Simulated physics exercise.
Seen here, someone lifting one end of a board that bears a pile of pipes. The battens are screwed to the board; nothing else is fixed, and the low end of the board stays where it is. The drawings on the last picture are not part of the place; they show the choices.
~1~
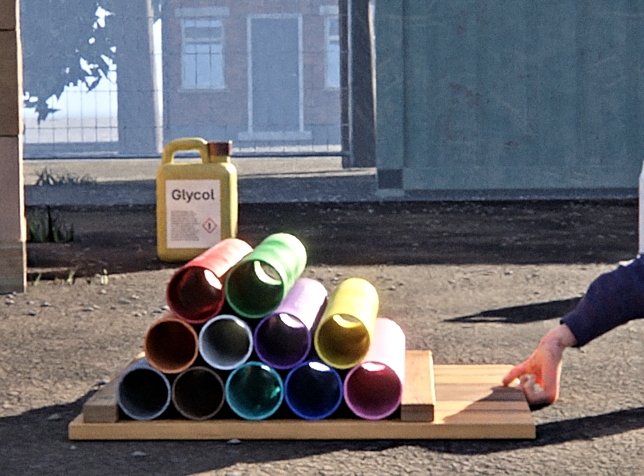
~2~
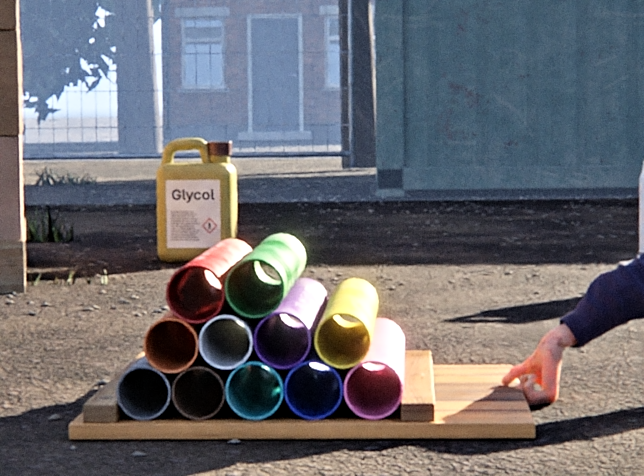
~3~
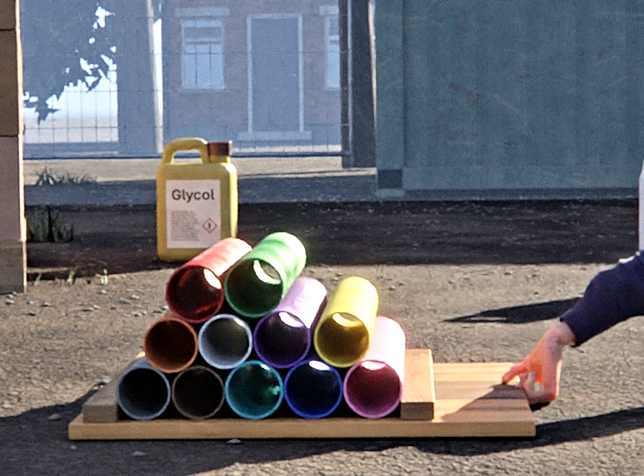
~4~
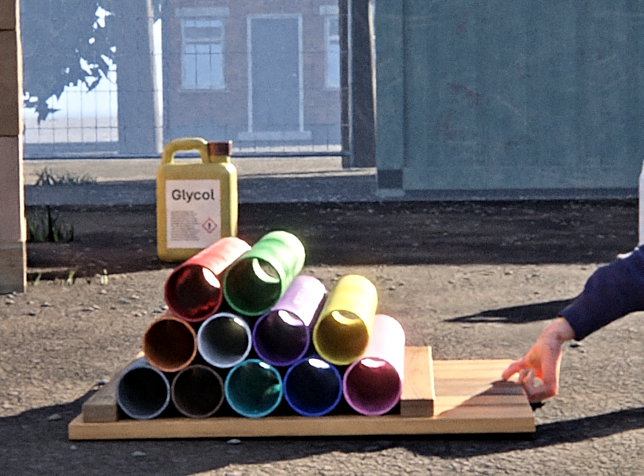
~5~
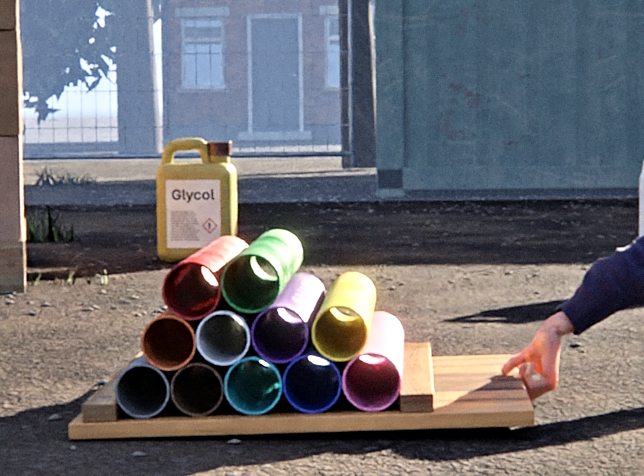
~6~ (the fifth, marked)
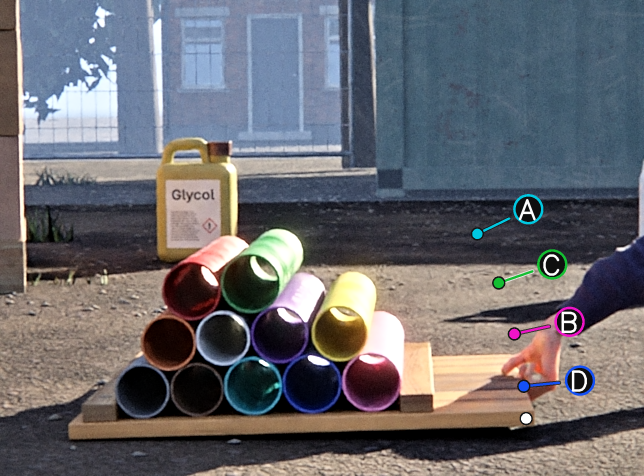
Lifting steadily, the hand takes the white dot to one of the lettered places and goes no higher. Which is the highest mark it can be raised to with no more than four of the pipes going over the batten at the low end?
It can be raised to A.
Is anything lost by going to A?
At A: Yes.
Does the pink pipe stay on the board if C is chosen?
The pink pipe: Yes.
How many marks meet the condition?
Four of the four.
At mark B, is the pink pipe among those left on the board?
Yes.
On the copy, A at (478, 234); B at (514, 334); C at (499, 283); D at (524, 386); the white dot at (526, 418).
On A. First, board at 17°.
Then, board at 25°.
Finally, board at 25°, three over the low batten (orange, red, green).
By contrast, B none over the low batten; C two over the low batten (orange, red); D none over the low batten.
